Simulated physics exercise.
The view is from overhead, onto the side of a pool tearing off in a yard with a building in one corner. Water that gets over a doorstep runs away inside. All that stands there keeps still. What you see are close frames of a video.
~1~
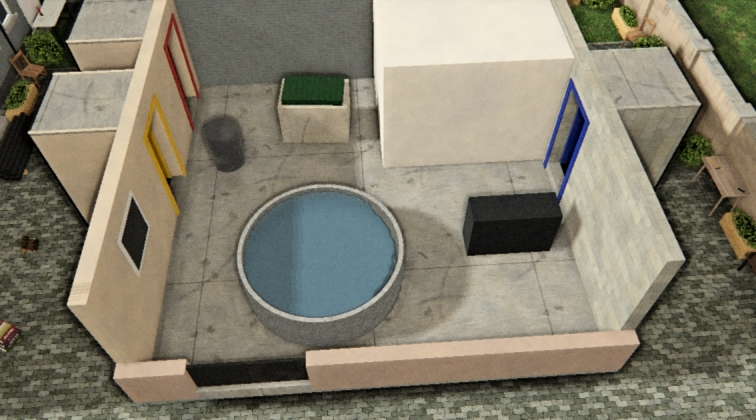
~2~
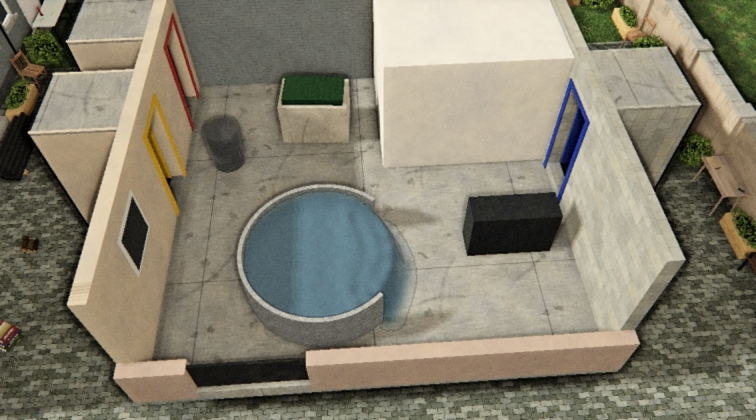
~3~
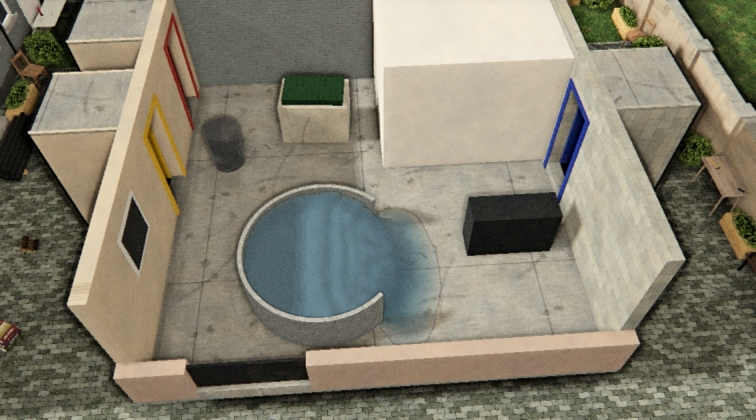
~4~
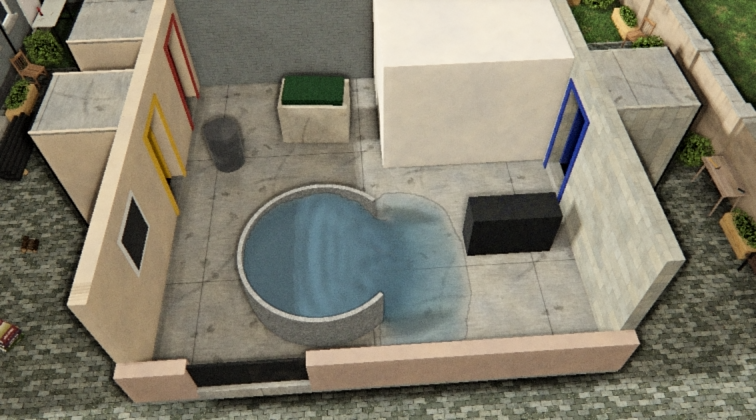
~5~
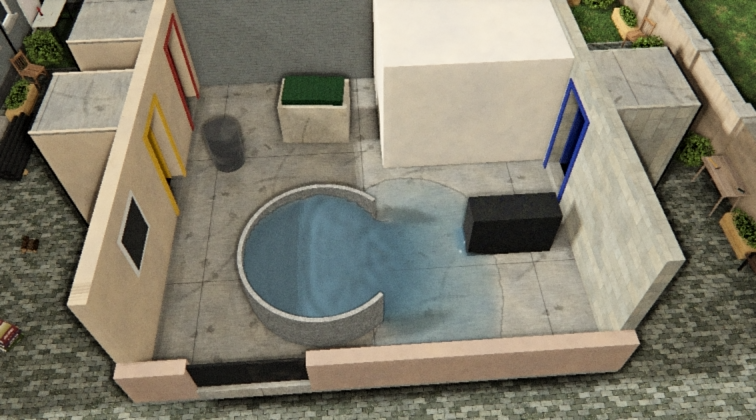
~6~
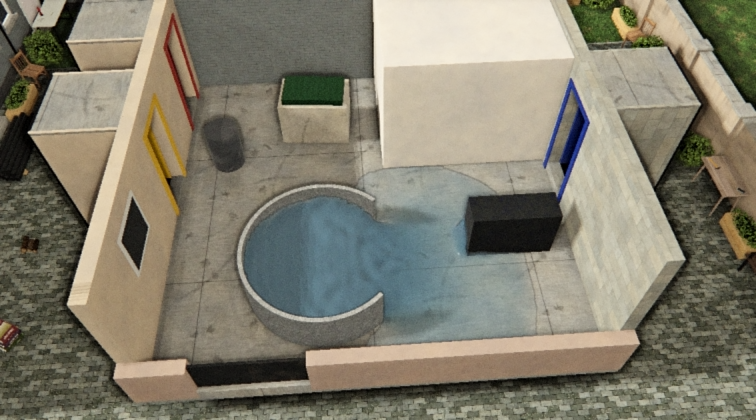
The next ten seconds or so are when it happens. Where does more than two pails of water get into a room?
In order: The blue door exceeds two buckets; the yellow door exceeds two buckets; the red door never exceeds two buckets.
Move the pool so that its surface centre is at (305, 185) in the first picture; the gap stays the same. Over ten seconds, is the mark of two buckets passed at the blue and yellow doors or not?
My take: The blue one exceeds the limit, and the yellow one stays within the limit.
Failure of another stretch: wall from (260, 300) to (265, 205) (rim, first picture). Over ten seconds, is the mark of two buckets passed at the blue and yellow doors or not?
In order, the blue door one remains short, the yellow door one overshoots.
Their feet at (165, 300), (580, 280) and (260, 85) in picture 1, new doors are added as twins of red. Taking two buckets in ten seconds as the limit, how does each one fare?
The first misses the line, the next clears the line, the last misses the line.
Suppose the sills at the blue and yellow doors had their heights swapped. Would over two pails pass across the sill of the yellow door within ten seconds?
My reading: Yellow door keeps below it.
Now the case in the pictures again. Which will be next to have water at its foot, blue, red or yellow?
That's the blue-painted one.
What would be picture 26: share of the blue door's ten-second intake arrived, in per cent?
The figure is near 65 per cent.
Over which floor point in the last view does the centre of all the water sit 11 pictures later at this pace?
Roughly (434, 270).
A moment on, water covers 40 % of the floor; the blue door wet at the sill, nothing in, the yellow door not reached, the red door not reached.
Next, water covers 40 % of the floor; the blue door over two buckets in, the yellow door not reached, the red door not reached.
Then, water covers 50 % of the floor; the blue door far over two buckets in, the yellow door not reached, the red door not reached.
Later, water covers 80 % of the floor; the blue door far over two buckets in, the yellow door over two buckets in, the red door wet at the sill, nothing in.
In the end, water covers 100 % of the floor; the blue door far over two buckets in, the yellow door far over two buckets in, the red door wet at the sill, nothing in.
